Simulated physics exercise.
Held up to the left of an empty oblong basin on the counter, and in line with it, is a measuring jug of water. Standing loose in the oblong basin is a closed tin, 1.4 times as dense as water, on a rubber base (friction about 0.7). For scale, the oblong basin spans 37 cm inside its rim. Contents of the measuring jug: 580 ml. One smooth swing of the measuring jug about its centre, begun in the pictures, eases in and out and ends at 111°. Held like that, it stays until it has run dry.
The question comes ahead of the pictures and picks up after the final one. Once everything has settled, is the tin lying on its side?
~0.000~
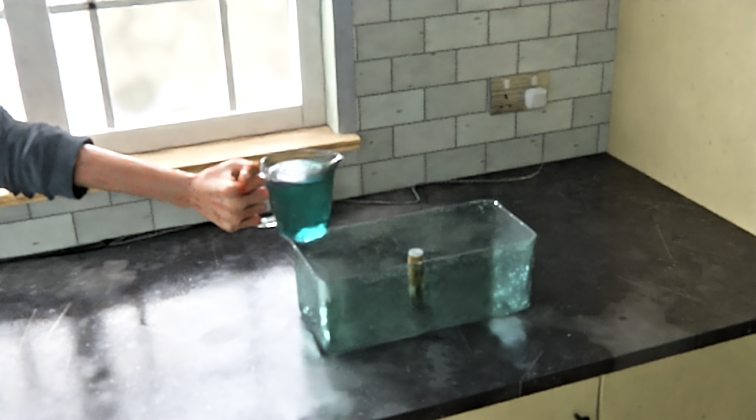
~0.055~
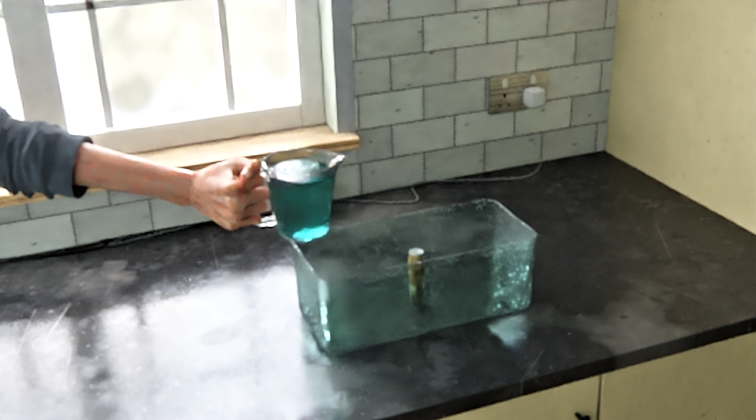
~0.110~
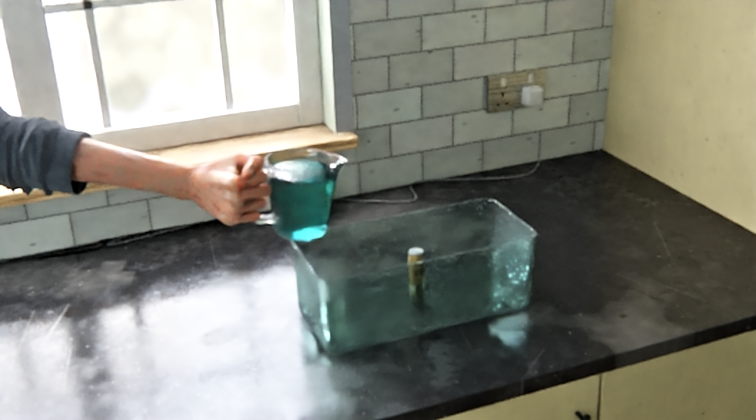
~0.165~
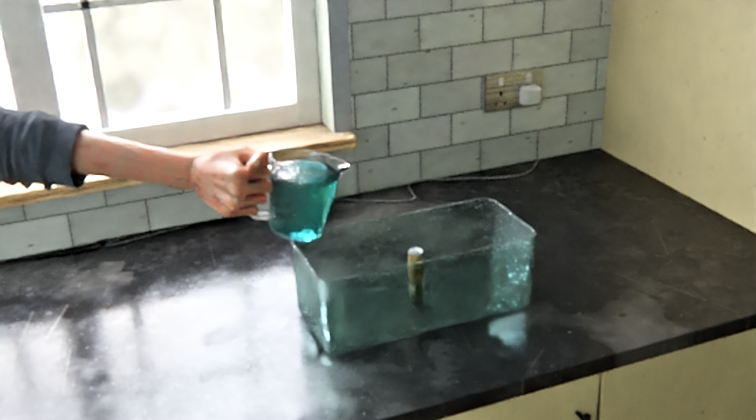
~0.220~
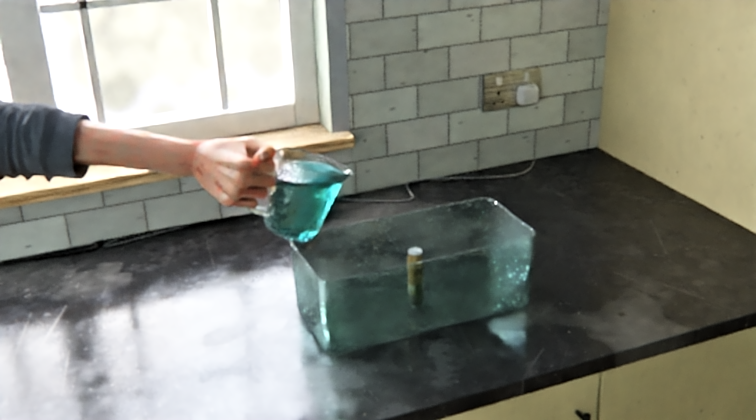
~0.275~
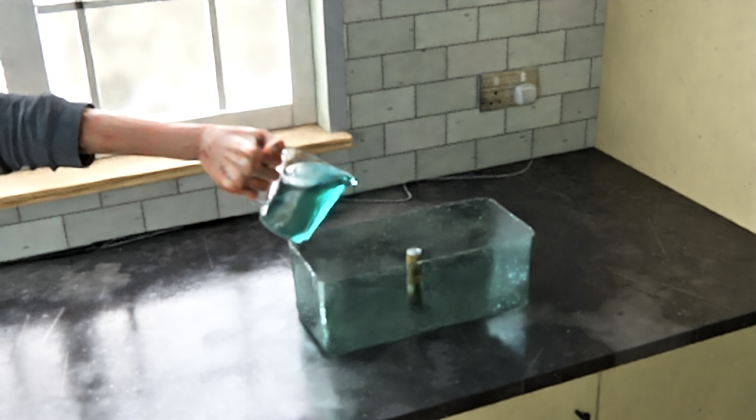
It is going to cope.
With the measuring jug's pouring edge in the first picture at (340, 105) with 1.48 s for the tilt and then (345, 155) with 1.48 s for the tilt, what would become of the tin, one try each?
The tin overturns the first time and stays vertical the second time.
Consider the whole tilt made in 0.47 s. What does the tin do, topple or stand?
After the tilt, the tin is still standing.
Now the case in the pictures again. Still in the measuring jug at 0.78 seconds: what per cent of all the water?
Roughly 5 per cent.
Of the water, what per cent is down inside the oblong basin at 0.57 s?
Around 32 percent.
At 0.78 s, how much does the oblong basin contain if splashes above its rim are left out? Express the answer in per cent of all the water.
90 per cent, give or take a little.
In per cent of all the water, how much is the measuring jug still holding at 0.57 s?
48 %.
After 0.57 s the tilt is 96° and 47 per cent is still to pour; the tin stands where it began.
After 0.78 s the tilt is 111° and 5 per cent is still to pour; the tin stands where it began.
After 1.01 s the tilt is 111° and 0 per cent is still to pour; the tin stands where it began.
After 1.25 s the tilt is 111° and 0 per cent is still to pour; the tin stands where it began.
In the end the tin stands where it began.
